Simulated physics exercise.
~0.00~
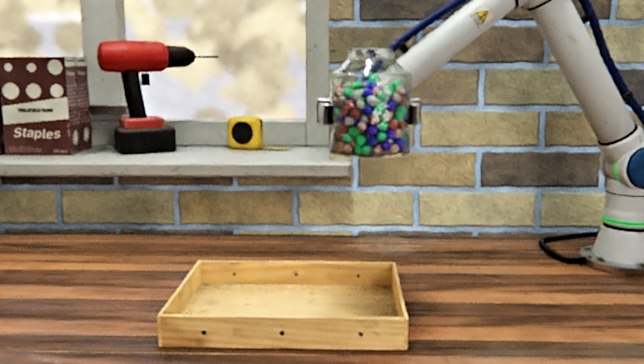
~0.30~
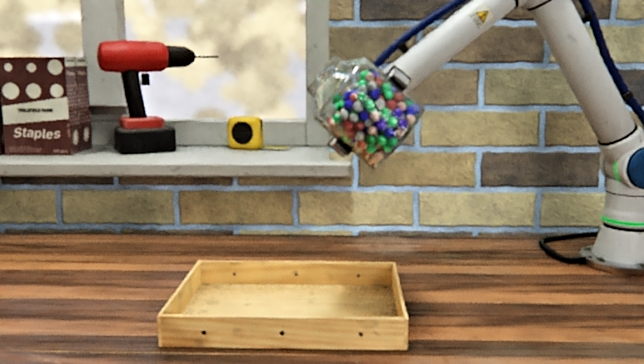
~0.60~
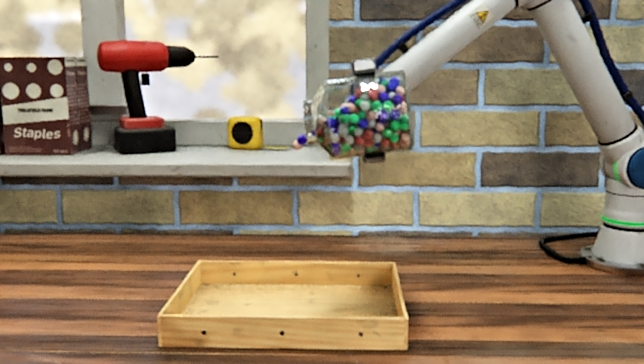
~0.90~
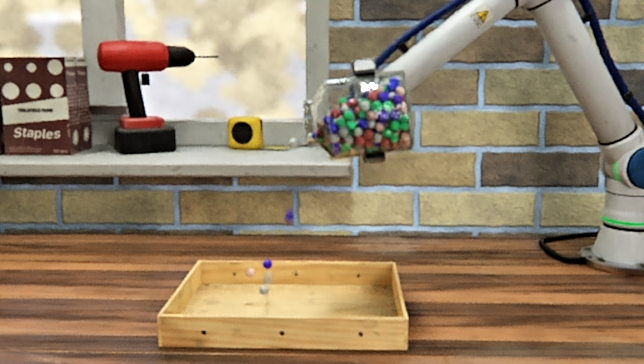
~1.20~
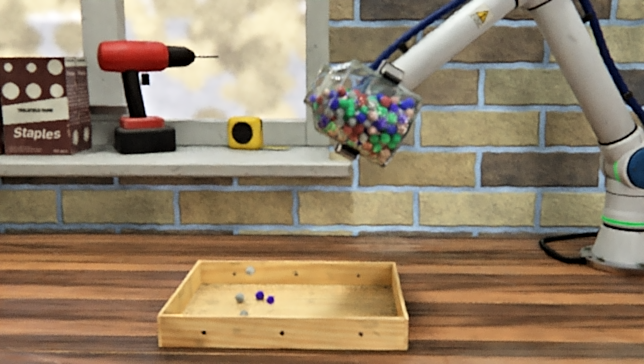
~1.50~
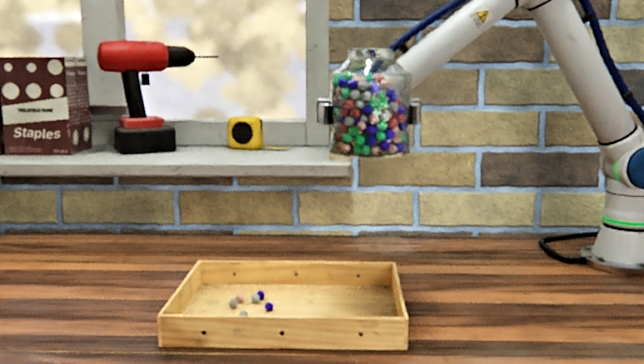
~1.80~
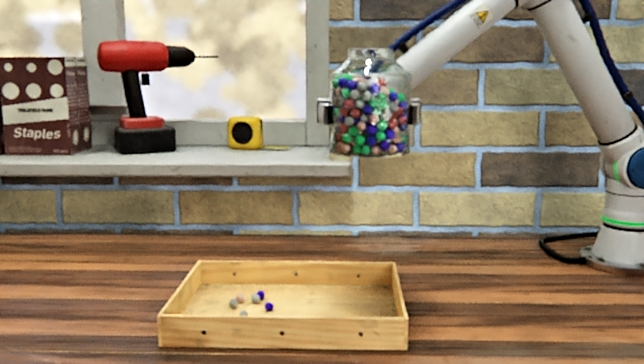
We see a robot arm tip a clear jar of colourful round sweets to the left above a shallow wooden tray, spilling a few pieces into it, then turn the jar upright again, leaving it still nearly full and a small handful resting in the tray.
